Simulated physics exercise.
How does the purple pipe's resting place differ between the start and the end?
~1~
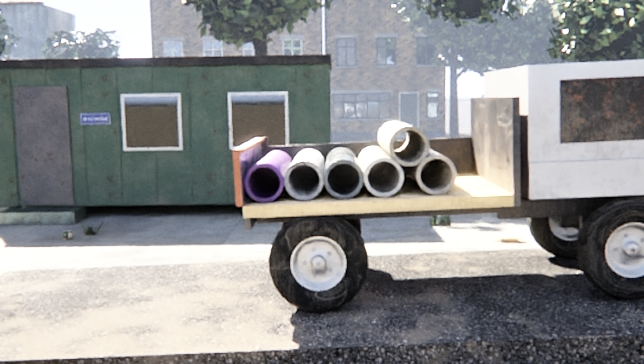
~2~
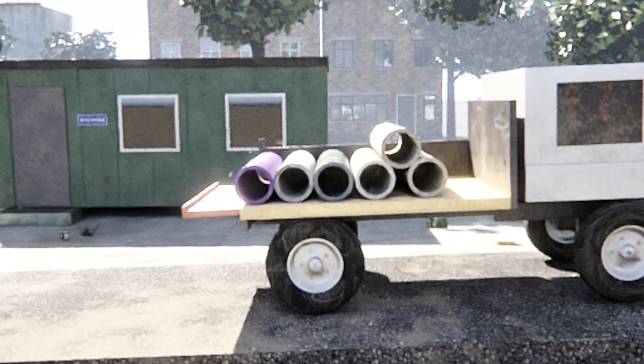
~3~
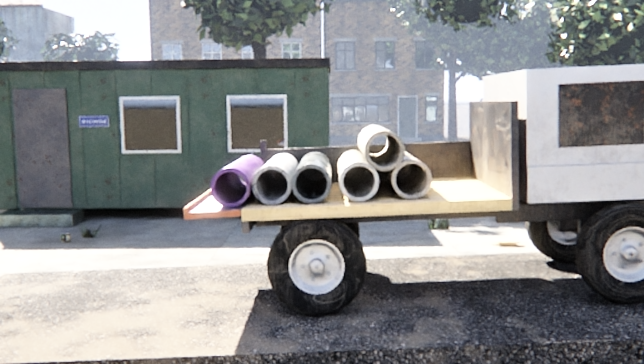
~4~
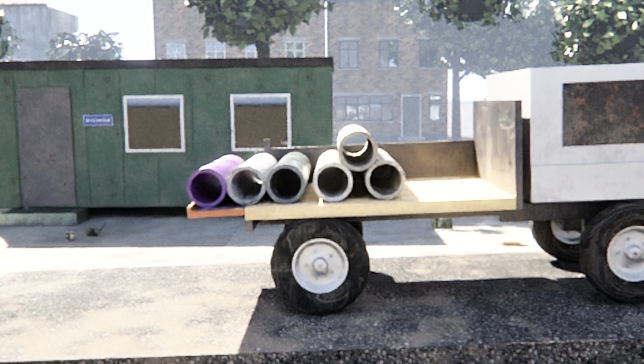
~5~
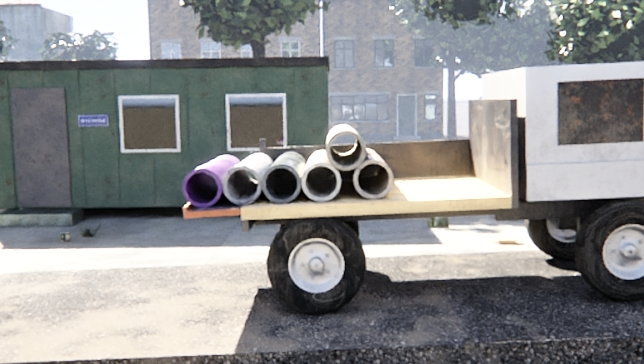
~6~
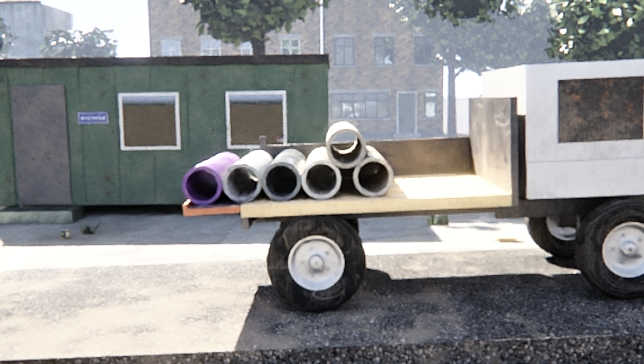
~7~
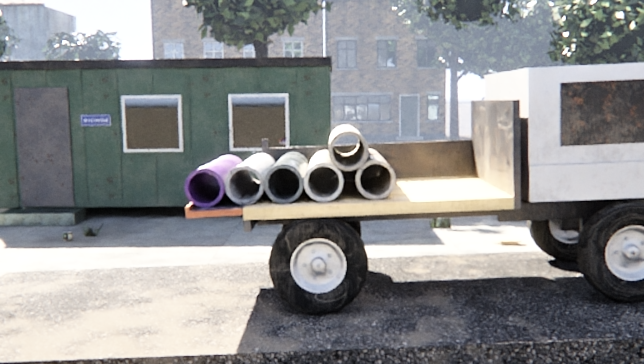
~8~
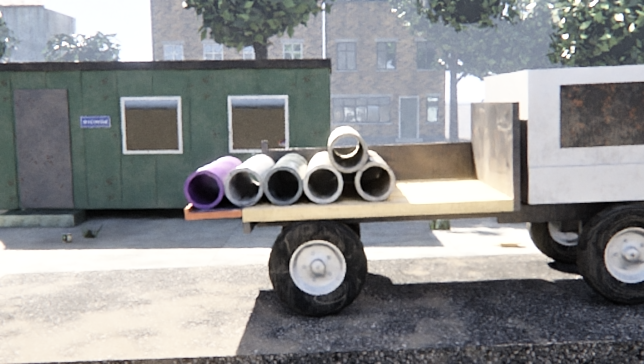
At first it sat on the truck bed just inside the raised tailgate. By the end it was farther left, resting on the lowered tailgate.
